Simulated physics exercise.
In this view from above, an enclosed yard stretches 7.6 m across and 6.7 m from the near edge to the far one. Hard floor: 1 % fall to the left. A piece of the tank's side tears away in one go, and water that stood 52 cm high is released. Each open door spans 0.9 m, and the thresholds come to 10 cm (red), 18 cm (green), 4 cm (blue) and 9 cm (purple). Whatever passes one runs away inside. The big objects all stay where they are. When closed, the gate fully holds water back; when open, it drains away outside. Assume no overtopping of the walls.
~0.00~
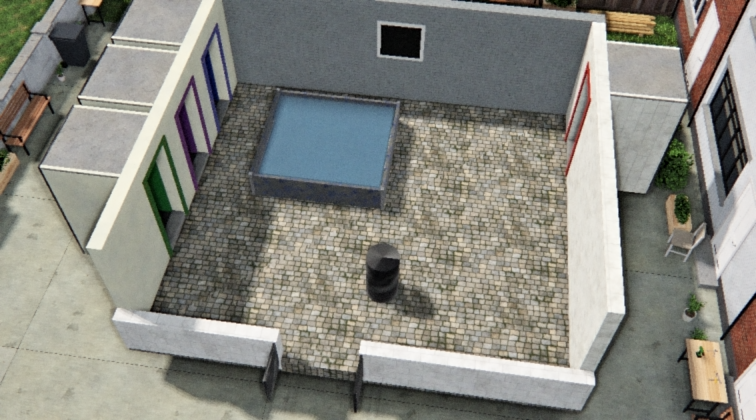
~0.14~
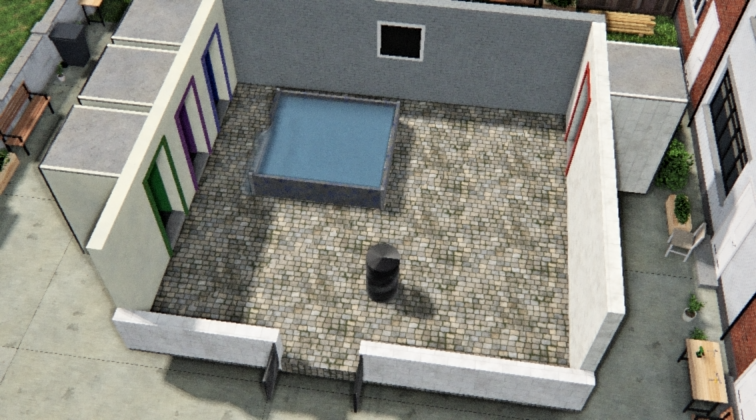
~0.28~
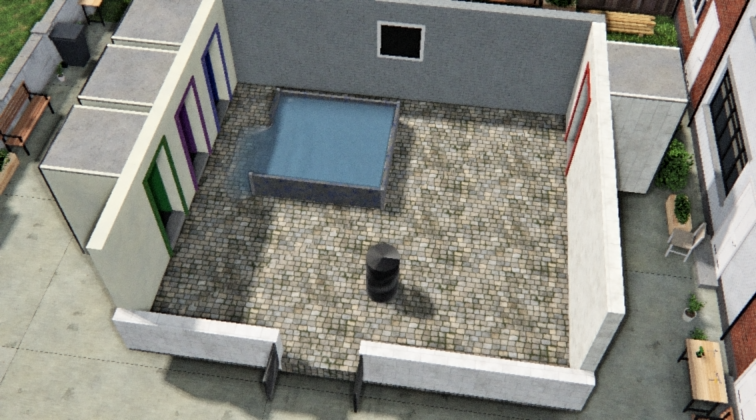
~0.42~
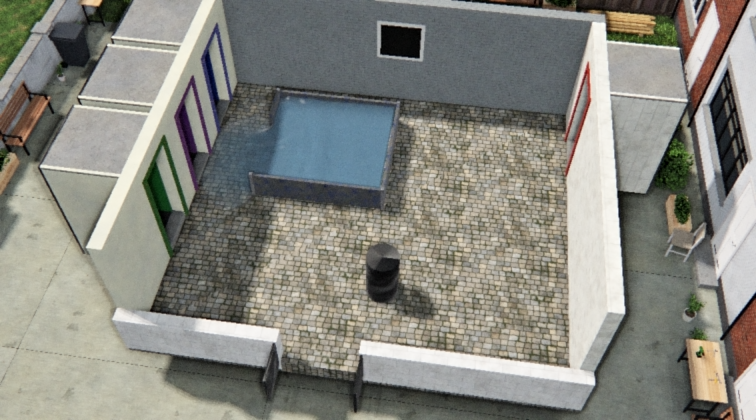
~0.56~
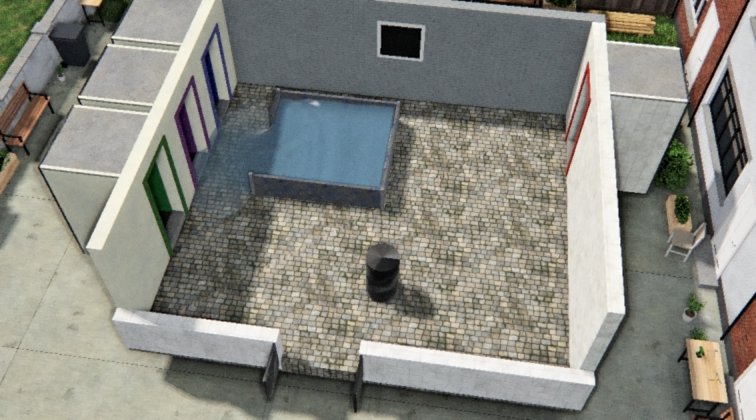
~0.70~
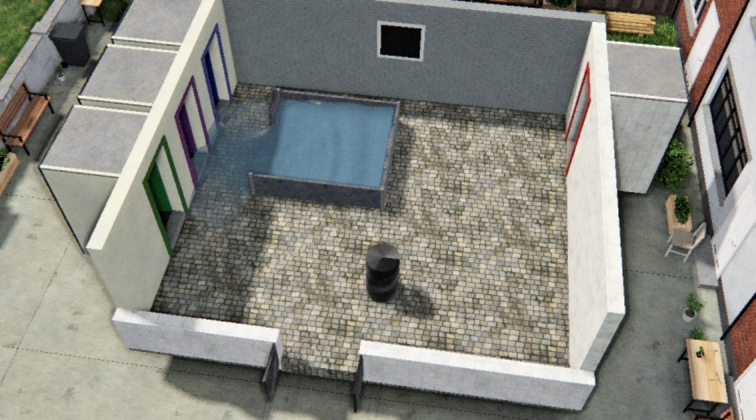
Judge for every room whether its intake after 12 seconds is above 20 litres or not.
My prediction: The red door stops short of the limit, the green door stops short of the limit, the blue door overruns the limit, the purple door overruns the limit.
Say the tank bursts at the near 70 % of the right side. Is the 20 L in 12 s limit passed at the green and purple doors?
Then: Green below, purple under.
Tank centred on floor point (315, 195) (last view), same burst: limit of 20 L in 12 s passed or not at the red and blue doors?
Measured against the limit, the red door stays within it and the blue door goes beyond it.
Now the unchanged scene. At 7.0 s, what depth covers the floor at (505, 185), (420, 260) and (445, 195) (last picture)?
First 1 cm, then 0 cm, then 0 cm.
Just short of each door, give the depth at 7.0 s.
Depths in cm: Red 6, green 8, blue 9, purple 15.
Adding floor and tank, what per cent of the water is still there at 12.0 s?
Some 66 out of every hundred parts.
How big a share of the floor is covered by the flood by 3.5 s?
Around 30 per cent wet.
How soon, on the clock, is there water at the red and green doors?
Red: 6.5 s; green: 1.0 s.
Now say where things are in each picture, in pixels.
In the first picture, still water, 52 cm deep, in the tank at (328, 140).
In the second picture, water pours out at (265, 156) and has run 0.9 m, to a hidden place; typically 8 cm deep outside, 52 cm at the tank's back.
In the third picture, water pours out at (265, 157) and has run 1.1 m, to (253, 128); typically 10 cm deep outside, 52 cm at the tank's back.
In the fourth picture, water pours out at (265, 158) and has run 1.4 m, to (229, 128); typically 8 cm deep outside, 52 cm at the tank's back.
In the fifth picture, water pours out at (265, 158) and has run 1.8 m, to (225, 116); typically 9 cm deep outside, 52 cm at the tank's back.
In the sixth picture, water pours out at (265, 158) and has run 2.0 m, to (229, 106); typically 10 cm deep outside, 51 cm at the tank's back.
After 1.4 s water covers 10 % of the floor and is deepest (39 cm) near (213, 149); red door not reached, green door 8 cm at the sill, 0 L in, blue door 15 cm at the sill, 31 L in, purple door 37 cm at the sill, 136 L in.
After 2.2 s water covers 15 % of the floor and is deepest (39 cm) near (198, 187); red door not reached, green door 14 cm at the sill, 0 L in, blue door 14 cm at the sill, 73 L in, purple door 37 cm at the sill, 326 L in.
After 3.5 s water covers 30 % of the floor and is deepest (28 cm) near (201, 180); red door not reached, green door 12 cm at the sill, 0 L in, blue door 12 cm at the sill, 125 L in, purple door 27 cm at the sill, 558 L in.
After 7.0 s water covers 65 % of the floor and is deepest (16 cm) near (236, 87); red door 6 cm at the sill, 0 L in, green door 8 cm at the sill, 0 L in, blue door 9 cm at the sill, 201 L in, purple door 15 cm at the sill, 723 L in.
After 12.0 s water covers 100 % of the floor and is deepest (9 cm) near (234, 92); red door 3 cm at the sill, 0 L in, green door 5 cm at the sill, 0 L in, blue door 7 cm at the sill, 242 L in, purple door 8 cm at the sill, 750 L in.
